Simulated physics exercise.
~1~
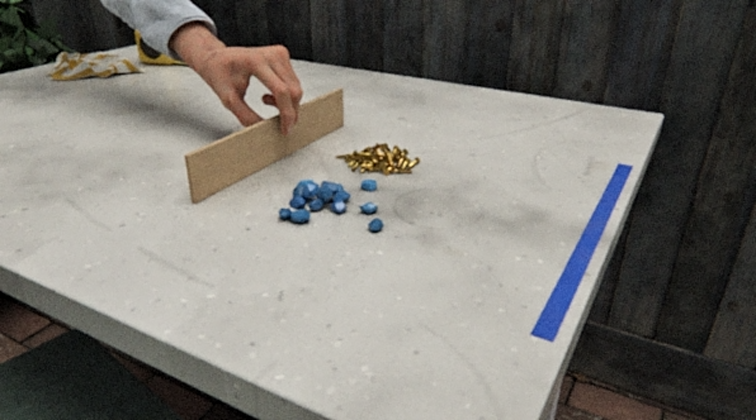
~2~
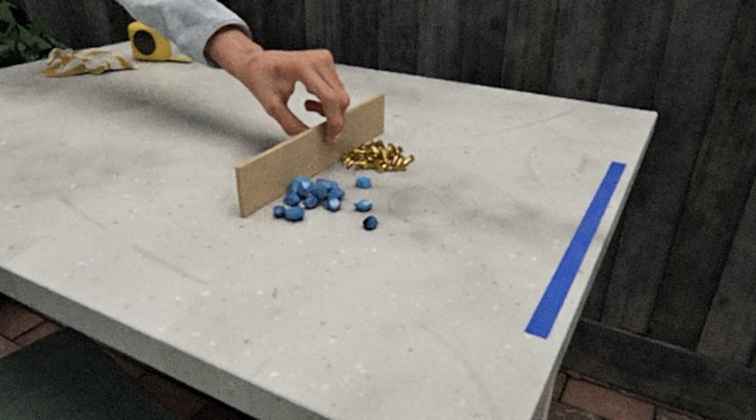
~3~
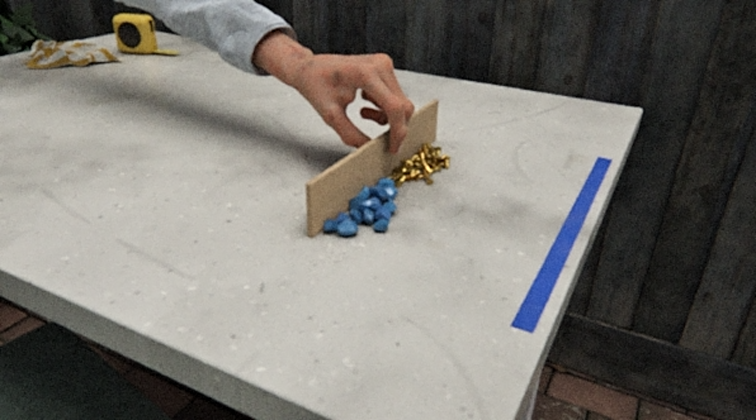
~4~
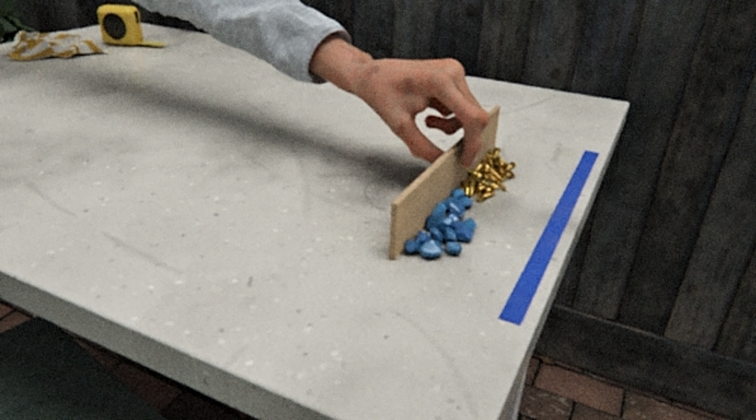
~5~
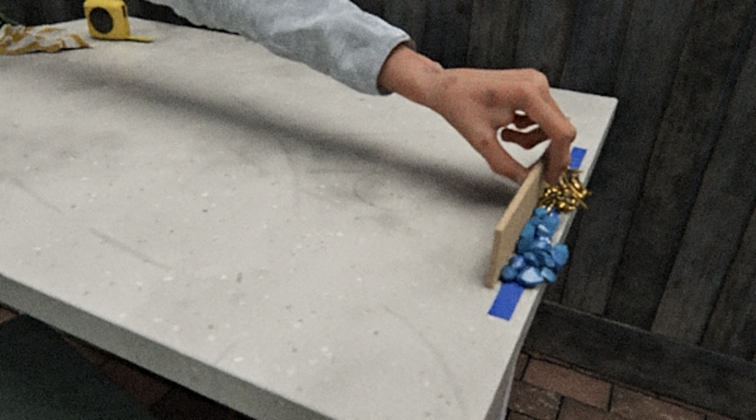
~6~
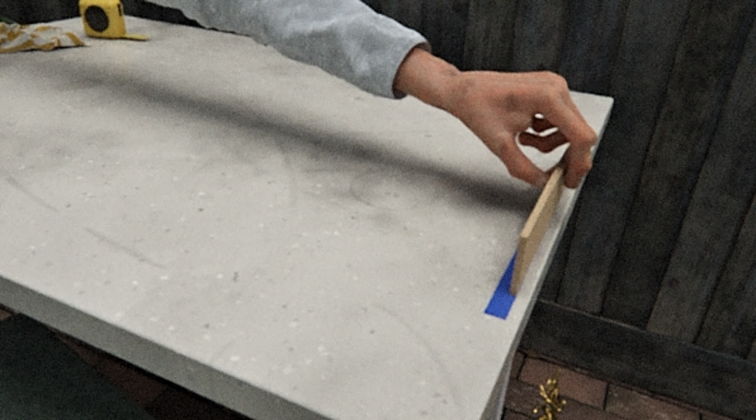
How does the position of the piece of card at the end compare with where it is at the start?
At the start the card stands to the left of the two heaps, well away from the blue tape. By the end it is at the blue tape near the right edge of the table, still upright and held by the hand.
